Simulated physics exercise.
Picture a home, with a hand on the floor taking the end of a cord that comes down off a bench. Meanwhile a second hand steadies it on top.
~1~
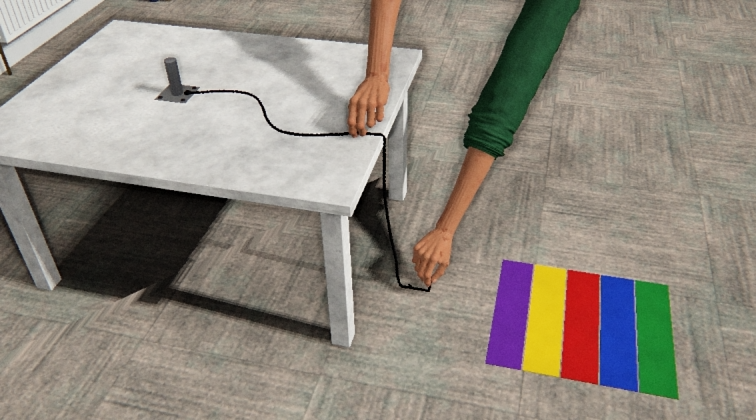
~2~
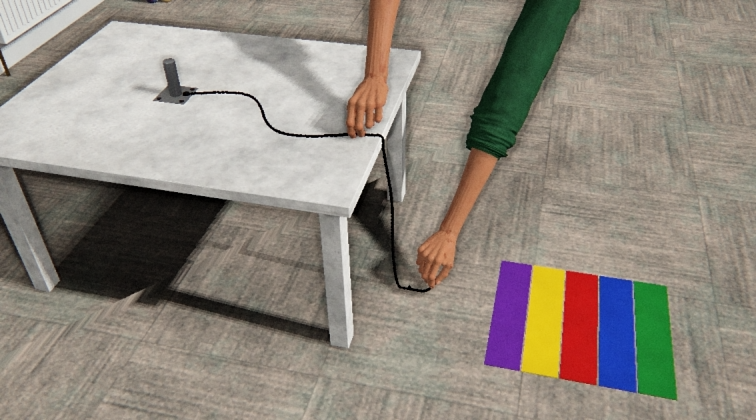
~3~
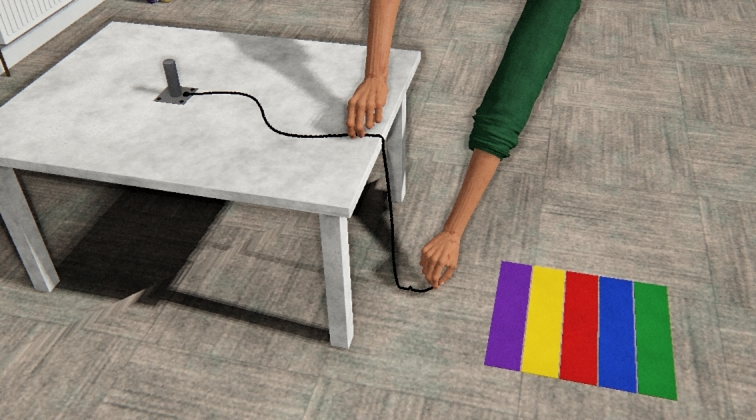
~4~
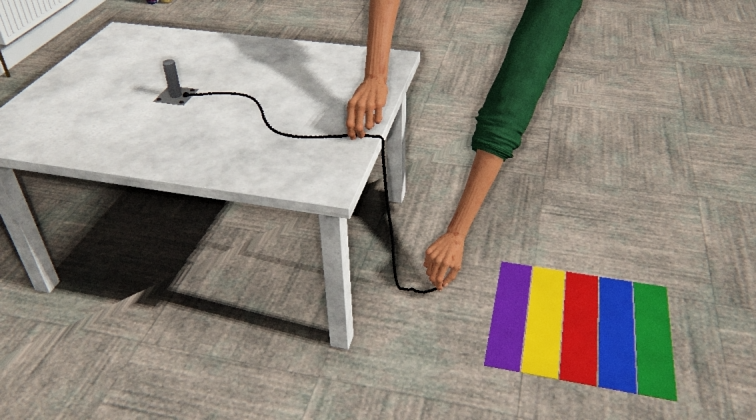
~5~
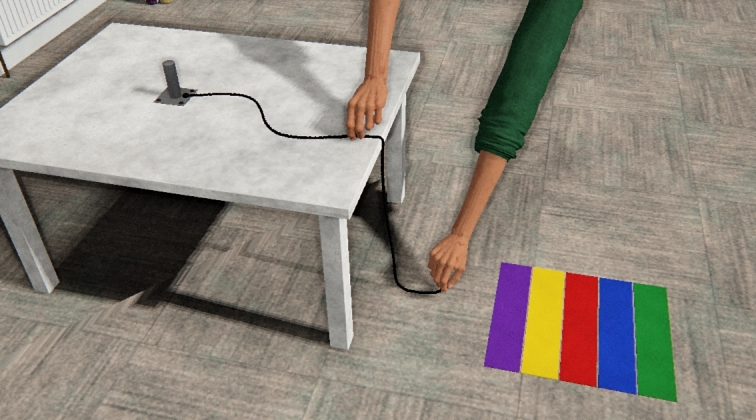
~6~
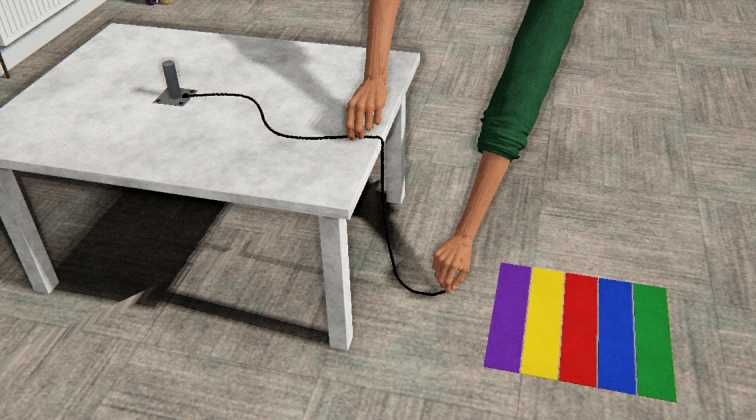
In a home, one hand rested on a black cord on a bench while another, in a green sleeve, gripped its end at the floor and drew it slightly right, near some coloured stripes.
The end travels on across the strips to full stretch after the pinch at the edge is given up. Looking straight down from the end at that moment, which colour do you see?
You see red.
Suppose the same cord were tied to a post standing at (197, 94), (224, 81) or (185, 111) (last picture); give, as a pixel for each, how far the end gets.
The first try gives about (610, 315), the second about (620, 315) and the third about (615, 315).
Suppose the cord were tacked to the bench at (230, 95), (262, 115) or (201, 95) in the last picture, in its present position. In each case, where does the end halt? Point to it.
Approximately (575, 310), (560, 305) and (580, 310), respectively.
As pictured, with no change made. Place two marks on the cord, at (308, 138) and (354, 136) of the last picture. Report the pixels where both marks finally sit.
(344, 130) and (385, 144), approximately.
Early on, end near (517, 299); over purple.
Midway, end near (559, 306); over yellow.
At the end of the slack, end near (583, 310); over red. It halts on the red strip.
